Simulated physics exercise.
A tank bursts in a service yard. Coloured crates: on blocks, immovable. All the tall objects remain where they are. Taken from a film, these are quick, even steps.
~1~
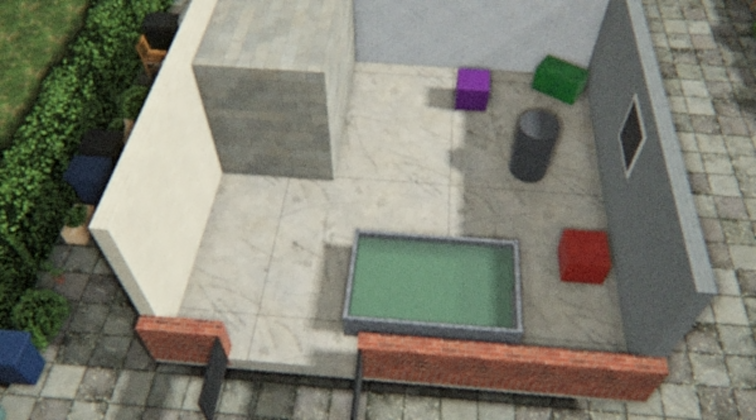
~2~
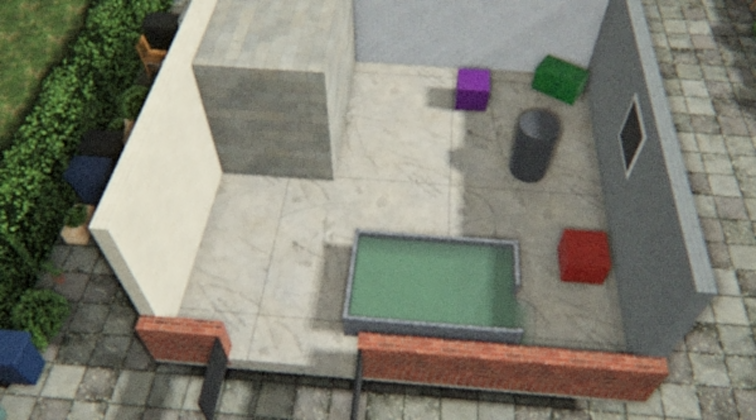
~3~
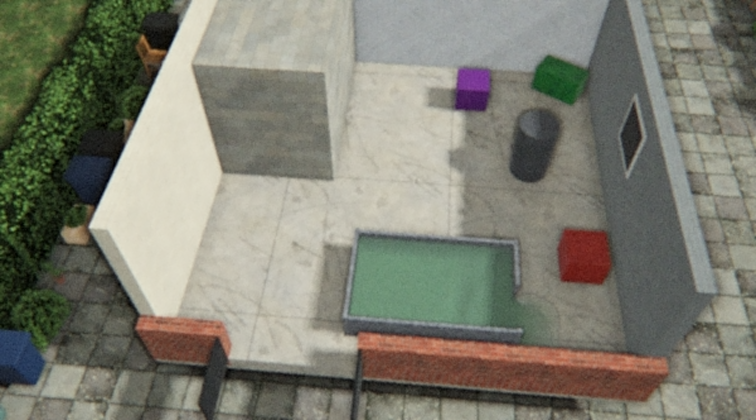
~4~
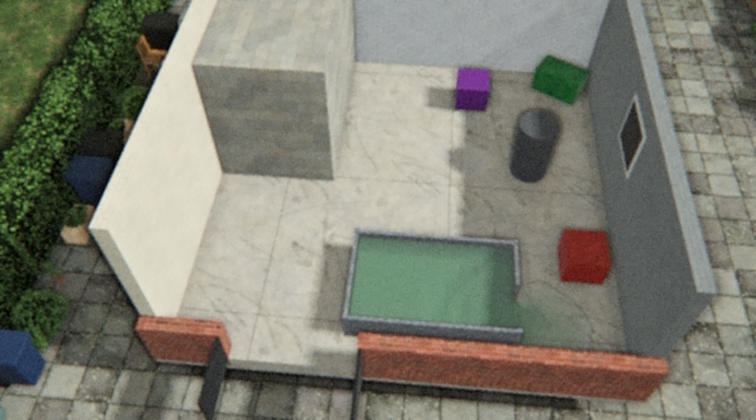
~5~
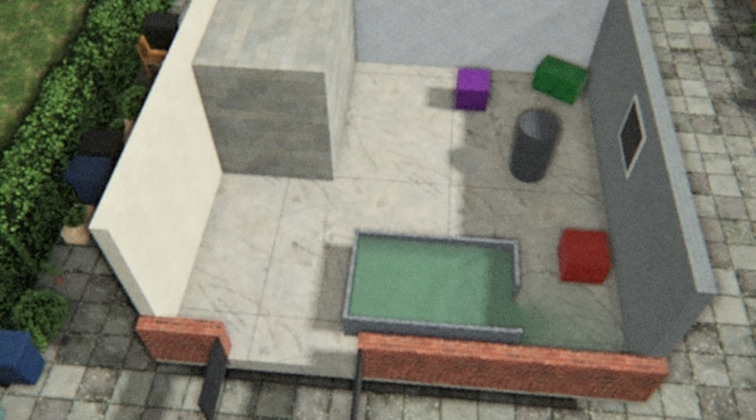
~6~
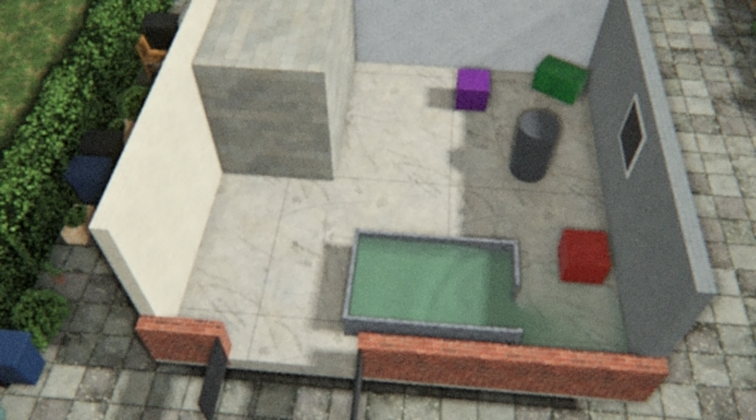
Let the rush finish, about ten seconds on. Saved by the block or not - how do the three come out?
Result: The green crate doesn't remain clear of the water all along. The purple crate doesn't remain clear of the water all along. The red crate doesn't remain clear of the water all along.
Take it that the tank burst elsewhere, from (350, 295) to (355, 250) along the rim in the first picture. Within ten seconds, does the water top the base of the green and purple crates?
Green stays untouched; purple stays untouched.
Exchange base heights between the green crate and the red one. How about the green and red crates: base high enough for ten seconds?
Green crate: Is reached; red crate: Is reached.
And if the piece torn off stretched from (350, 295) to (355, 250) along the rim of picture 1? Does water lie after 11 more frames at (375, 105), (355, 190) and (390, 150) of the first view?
First spot unwetted, second unwetted, third unwetted.
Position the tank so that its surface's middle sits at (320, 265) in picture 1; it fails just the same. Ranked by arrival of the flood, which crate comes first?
Answer: The one in red, before any other.
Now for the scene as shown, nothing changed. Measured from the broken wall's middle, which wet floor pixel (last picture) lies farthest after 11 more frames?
My pick would be pixel (598, 186).
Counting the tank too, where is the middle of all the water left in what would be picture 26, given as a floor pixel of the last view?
The balance point is around (497, 296).
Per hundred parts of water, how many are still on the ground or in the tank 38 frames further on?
100 percent or thereabouts.
A moment on, water covers 10 % of the floor; the green crate not reached, the purple crate not reached, the red crate water round its plinth.
Next, water covers 10 % of the floor; the green crate not reached, the purple crate not reached, the red crate water round its plinth.
Then, water covers 25 % of the floor; the green crate water round its plinth, the purple crate not reached, the red crate water round its plinth.
Later, water covers 50 % of the floor; the green crate water round its plinth, the purple crate water round its plinth, the red crate water round its plinth.
In the end, water covers 70 % of the floor; the green crate was topped, the purple crate was topped, the red crate was topped.
